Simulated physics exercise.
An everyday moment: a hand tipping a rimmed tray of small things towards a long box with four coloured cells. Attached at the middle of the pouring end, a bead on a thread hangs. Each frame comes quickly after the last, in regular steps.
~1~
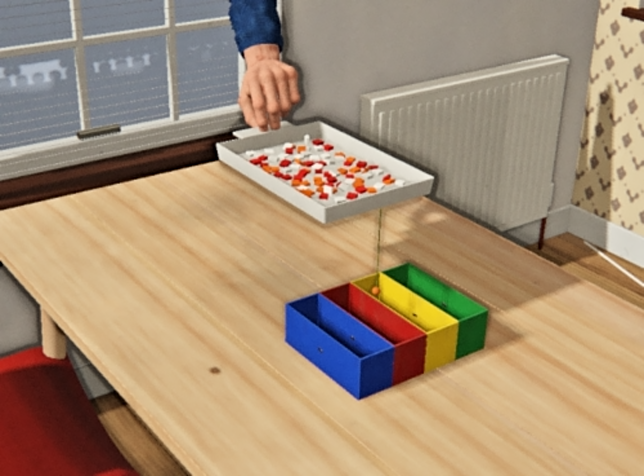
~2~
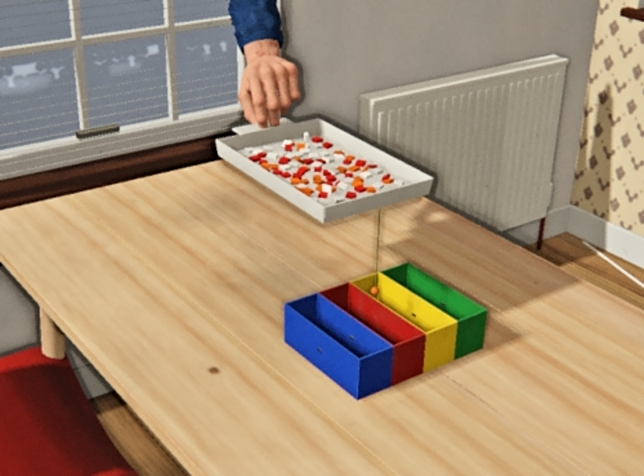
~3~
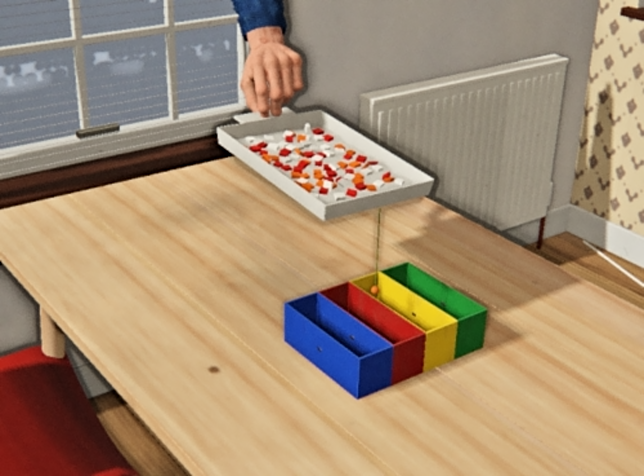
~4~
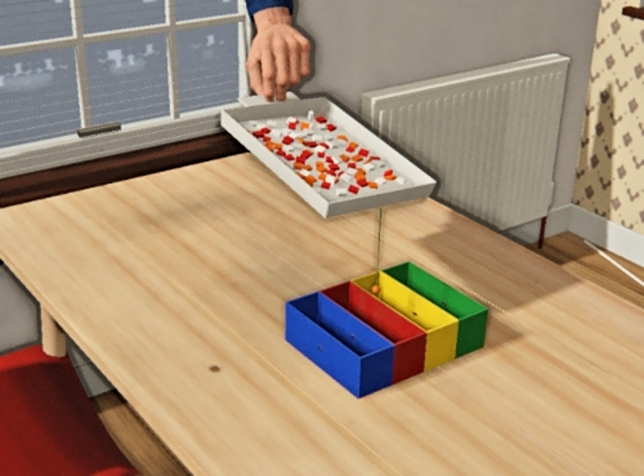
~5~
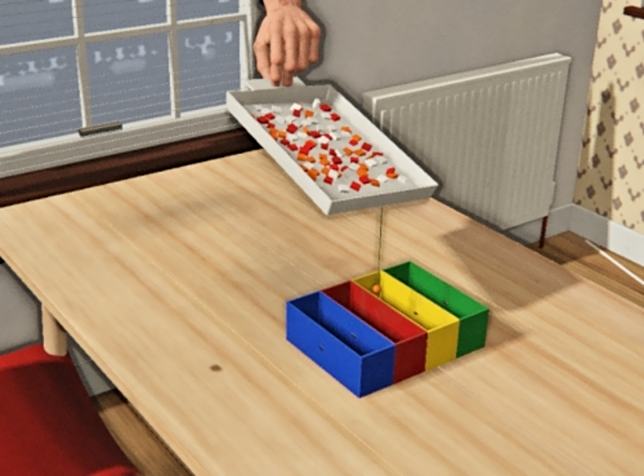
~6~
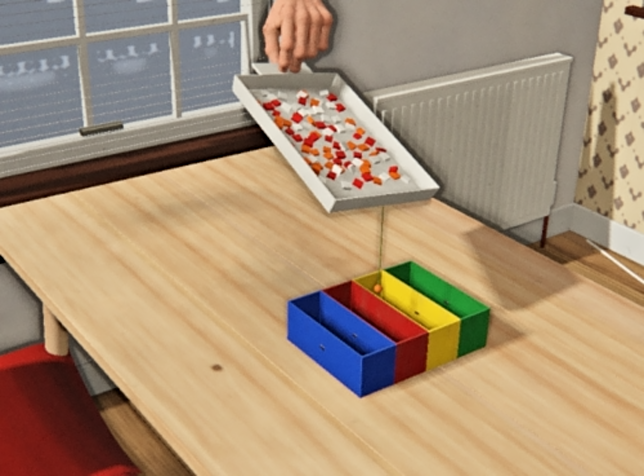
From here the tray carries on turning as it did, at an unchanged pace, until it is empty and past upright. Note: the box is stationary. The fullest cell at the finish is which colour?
Colour: Green.
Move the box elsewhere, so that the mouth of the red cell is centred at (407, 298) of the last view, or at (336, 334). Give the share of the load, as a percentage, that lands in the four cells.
Around 100 percent the first time, around 10 percent the second.
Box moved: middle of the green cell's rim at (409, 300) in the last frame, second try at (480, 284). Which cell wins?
Try one goes to the green one; try two goes to the yellow cell.
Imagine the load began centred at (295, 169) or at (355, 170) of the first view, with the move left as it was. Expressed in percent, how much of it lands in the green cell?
Roughly 60 per cent, and 80 per cent.
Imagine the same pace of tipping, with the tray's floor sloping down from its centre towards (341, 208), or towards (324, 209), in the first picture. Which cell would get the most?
Try 1 - the cell in blue / try 2 - the blue one.
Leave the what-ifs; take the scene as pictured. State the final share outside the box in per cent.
My estimate is close to 0 %.
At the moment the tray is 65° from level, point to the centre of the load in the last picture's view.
The centre of the load shows up near (396, 169) in the last view.
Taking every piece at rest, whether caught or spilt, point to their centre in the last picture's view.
Centre at rest, last view: Approx. (433, 327).
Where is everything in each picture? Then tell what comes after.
In the first frame, corners of the pouring end at (325, 207) and (431, 177), level; middle of the load at (319, 171), mosaic tiles; bead on its thread at (376, 291); blue cell at (376, 369); red cell at (409, 356); yellow cell at (441, 343); green cell at (471, 331).
In the second frame, corners of the pouring end at (325, 206) and (430, 178), level; middle of the load at (318, 170).
In the third frame, corners of the pouring end at (326, 204) and (431, 179), tipped barely, lowest at the right corner; middle of the load at (319, 164).
In the fourth frame, corners of the pouring end at (329, 202) and (433, 181), tipped a little, lowest at the right corner; middle of the load at (321, 155).
In the fifth frame, corners of the pouring end at (332, 200) and (435, 184), tipped clearly, lowest at the right corner; middle of the load at (324, 147).
In the sixth frame, corners of the pouring end at (336, 198) and (437, 186), tipped clearly, lowest at the right corner; middle of the load at (329, 139); blue cell at (378, 367); red cell at (411, 354); yellow cell at (443, 341); green cell at (473, 329).
Soon, tray tipped steeply; all on the tray.
A while on, tray tipped past a quarter turn; most on the tray; a small part in the green cell; a small part in the yellow cell; a small part falling or outside the box.
Towards the end, tray tipped past a quarter turn; about two thirds in the green cell; about a third in the yellow cell; a stray few in the red cell; a stray few falling or outside the box.
Finally, tray tipped past a quarter turn; about two thirds in the green cell; about a third in the yellow cell; a stray few in the red cell; none in the blue cell; a stray few outside the box.
